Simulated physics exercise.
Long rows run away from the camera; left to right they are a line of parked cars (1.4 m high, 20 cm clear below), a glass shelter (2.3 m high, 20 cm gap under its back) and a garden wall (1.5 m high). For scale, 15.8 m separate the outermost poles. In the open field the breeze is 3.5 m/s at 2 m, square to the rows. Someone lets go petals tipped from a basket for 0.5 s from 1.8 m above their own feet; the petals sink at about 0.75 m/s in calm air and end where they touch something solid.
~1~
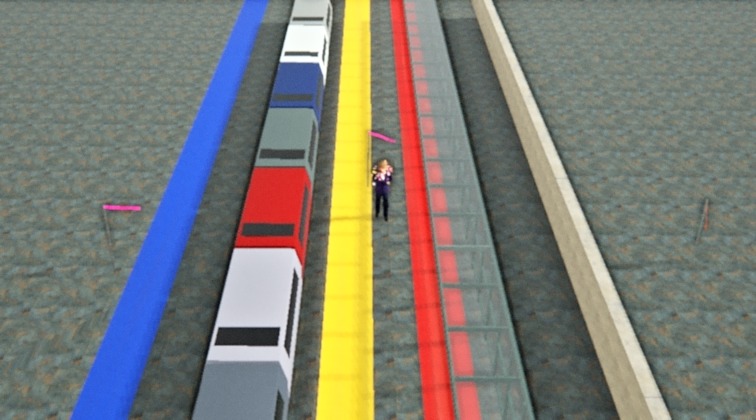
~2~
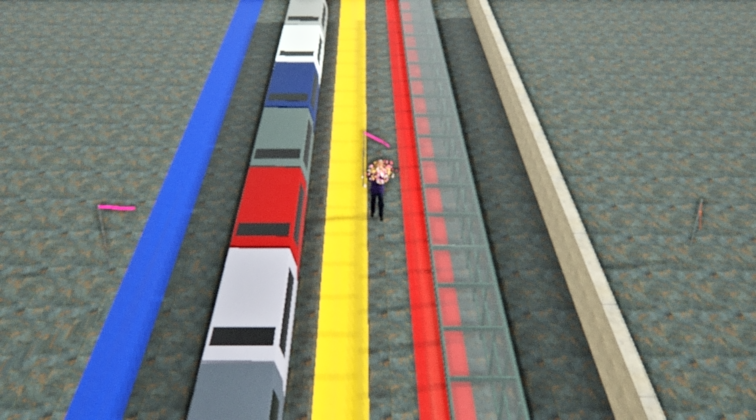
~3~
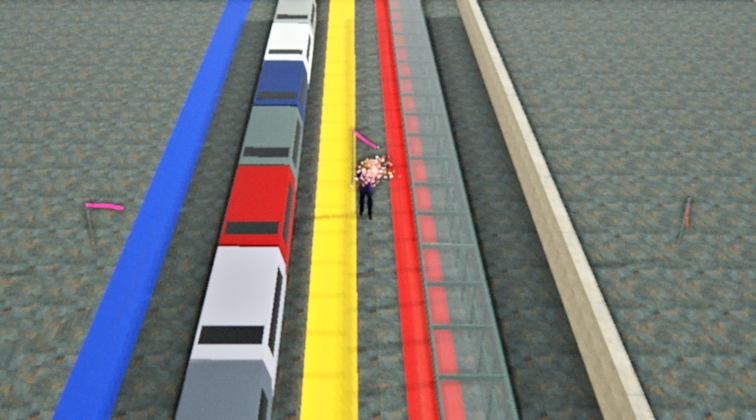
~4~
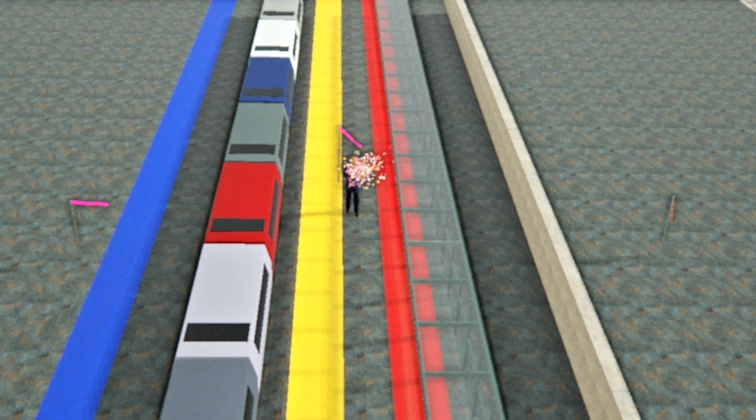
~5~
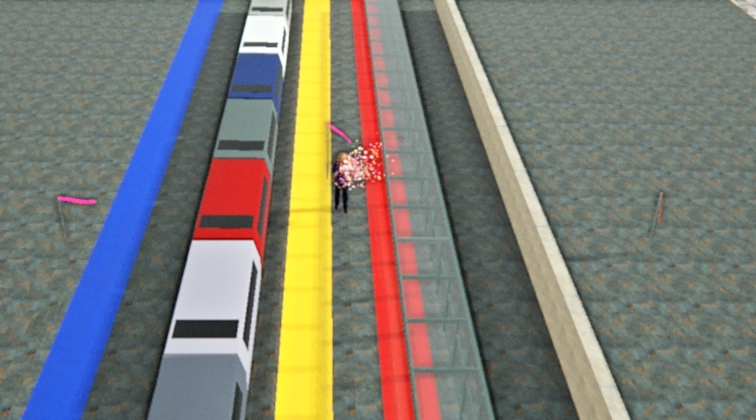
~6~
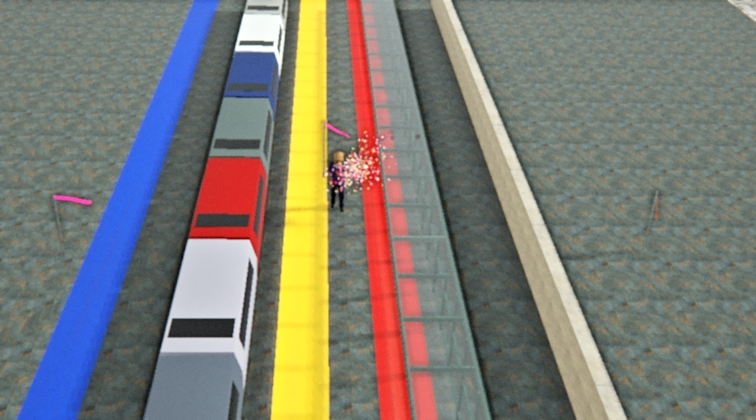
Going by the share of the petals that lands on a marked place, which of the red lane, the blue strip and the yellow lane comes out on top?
It is red that catches most.
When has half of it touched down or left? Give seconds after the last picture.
At about 2.4 s.
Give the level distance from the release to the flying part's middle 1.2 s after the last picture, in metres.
About 1.0 m.
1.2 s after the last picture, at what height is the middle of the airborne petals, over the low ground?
Roughly 1.0 m up.
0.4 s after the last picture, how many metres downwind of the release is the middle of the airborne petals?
About 1.0 m.
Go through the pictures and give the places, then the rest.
In the first frame, the left ribbon ends at (140, 209), leaning 85 degrees to the right, the petals in the air span x = 375 to 390 around y = 175 and it comes from (383, 171).
In the second frame, the petals in the air span x = 370 to 390 around y = 175, the yellow one passes (345, 255), the red one passes (428, 256) and the blue one passes (156, 254).
In the third frame, the inner ribbon ends at (376, 148), leaning 55 degrees to the right, the petals in the air span x = 360 to 385 around y = 170 and the top of the glass shelter crosses (432, 156).
In the fourth frame, the left ribbon ends at (108, 205), leaning 85 degrees to the right, the petals in the air span x = 350 to 380 around y = 170, the yellow one passes (322, 205), the red one passes (398, 206) and the blue one passes (147, 203).
In the fifth frame, the petals in the air span x = 340 to 380 around y = 170.
In the sixth frame, the inner ribbon ends at (349, 137), leaning 60 degrees to the right, the petals in the air span x = 340 to 380 around y = 170 and the top of the garden wall crosses (518, 175).
Then, 0.4 s after the last picture, 3 % is no longer flying here, and 0 % lies on the yellow lane, 0 % on the red lane and 0 % on the blue strip; the middle of what still flies is 1.4 m above the low ground, near (366, 176).
Then, 1.2 s after the last picture, 8 % is no longer flying here, and 0 % lies on the yellow lane, 1 % on the red lane and 0 % on the blue strip; the middle of what still flies is 0.9 m above the low ground, near (374, 191).
Then, 2.7 s after the last picture, 64 % is no longer flying here, and 1 % lies on the yellow lane, 23 % on the red lane and 0 % on the blue strip; the middle of what still flies is 0.4 m above the low ground, near (356, 207).
Then, 7.2 s after the last picture, 98 % is no longer flying here, and 3 % lies on the yellow lane, 28 % on the red lane and 0 % on the blue strip.
Then, 44.2 s after the last picture, 100 % is no longer flying here, and 4 % lies on the yellow lane, 28 % on the red lane and 0 % on the blue strip.
